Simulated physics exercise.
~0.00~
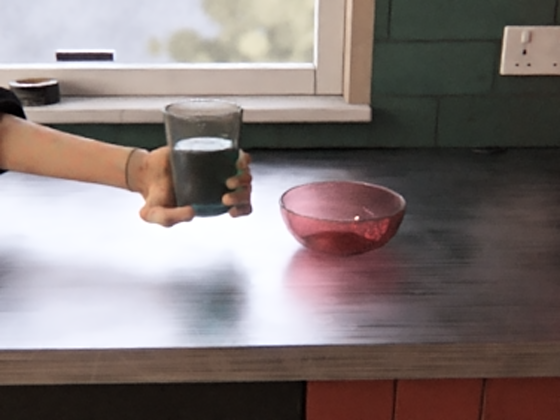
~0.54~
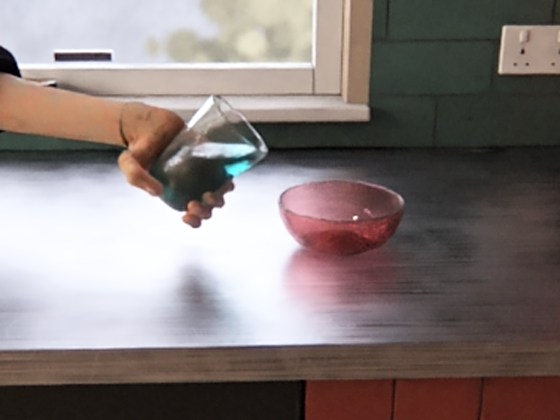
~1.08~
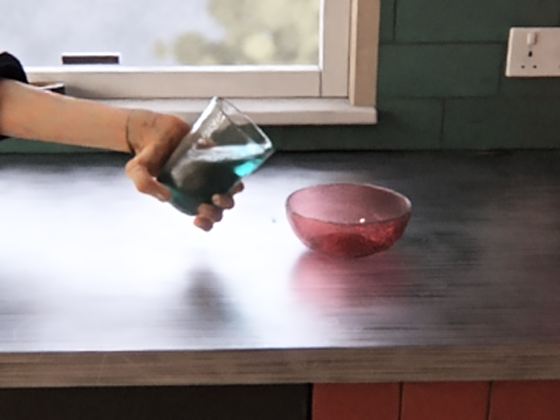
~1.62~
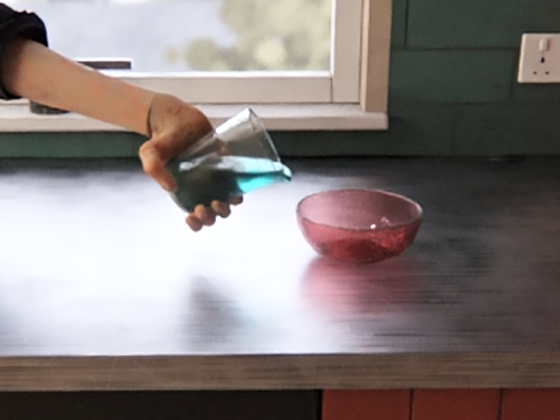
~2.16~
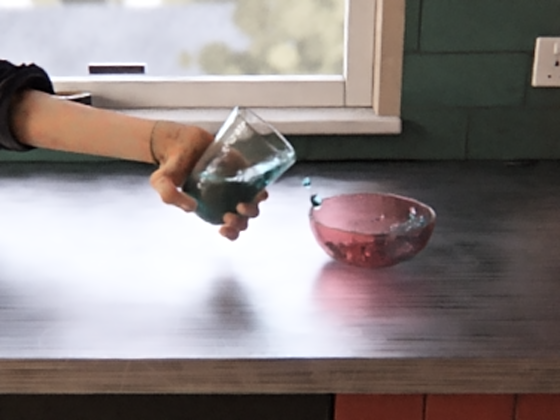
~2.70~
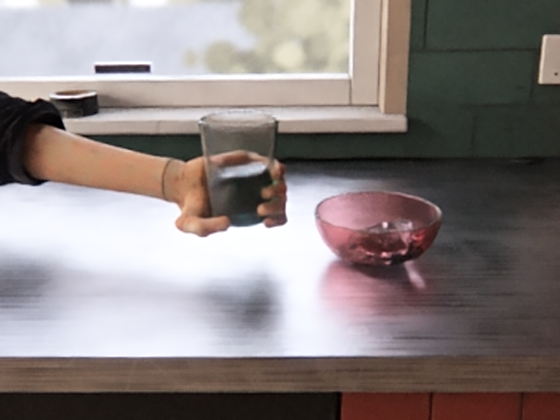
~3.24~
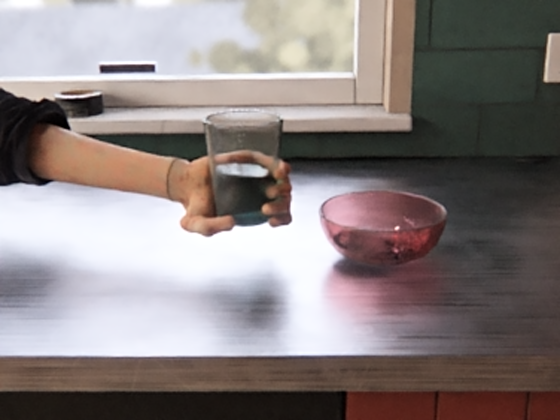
A hand tips a glass of bluish water towards a pink glass bowl on a dark worktop, eases it back slightly, then tilts it further so that some water spills into the bowl, and finally holds the partly filled glass upright beside the bowl, which contains a little liquid.
